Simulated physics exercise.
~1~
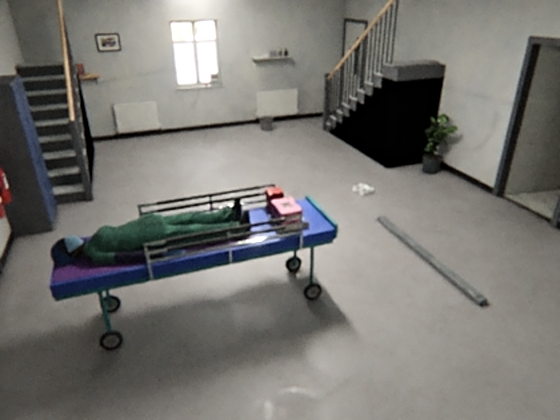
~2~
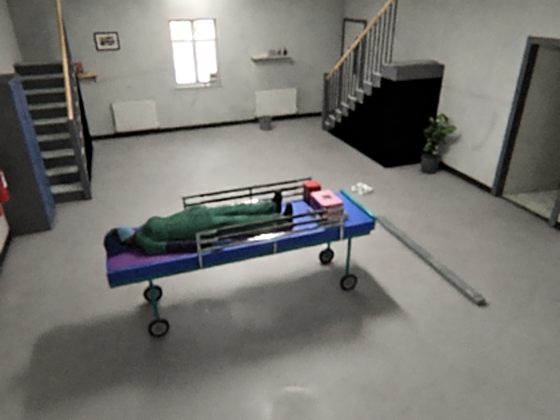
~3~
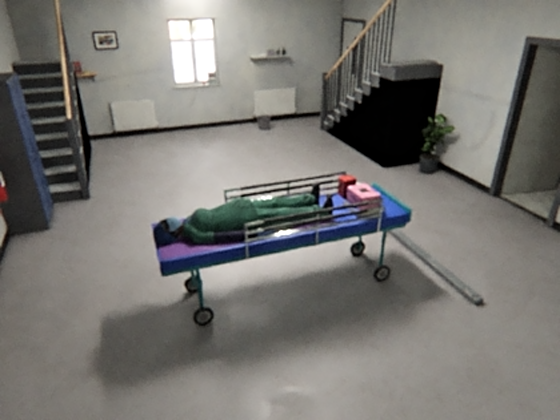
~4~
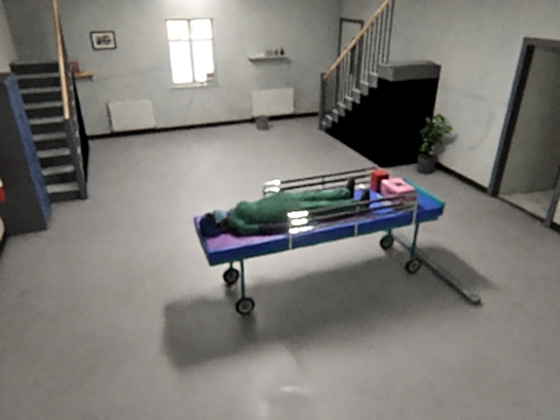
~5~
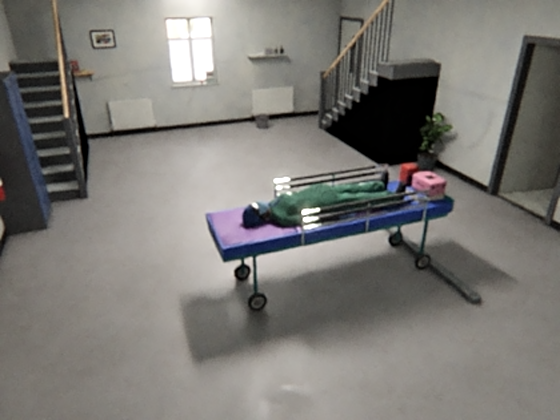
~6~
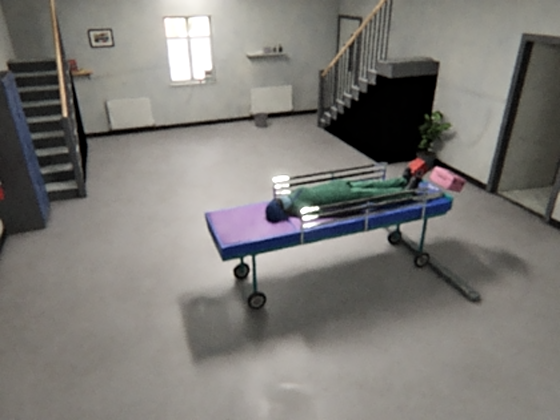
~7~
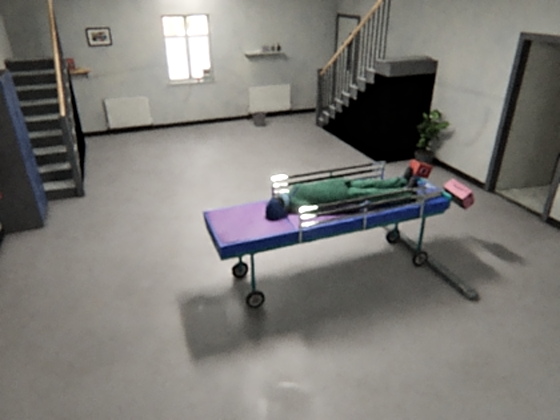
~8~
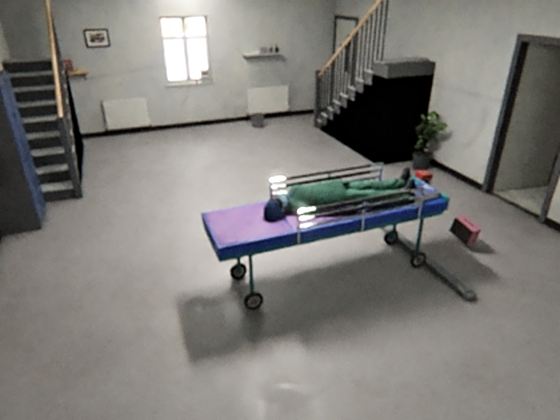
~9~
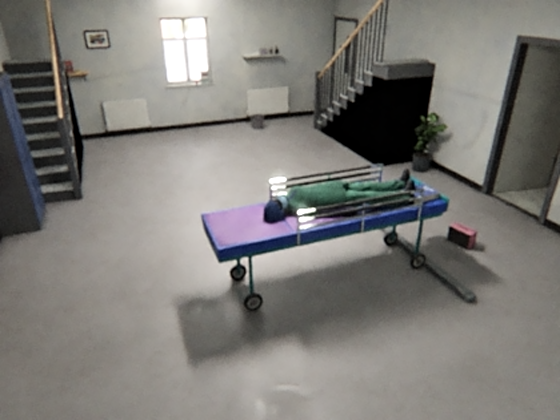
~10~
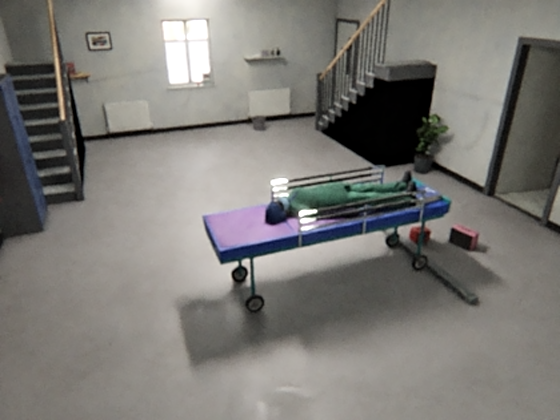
A person lying on a rolling trolley slides forward as it stops, and two items fall off.
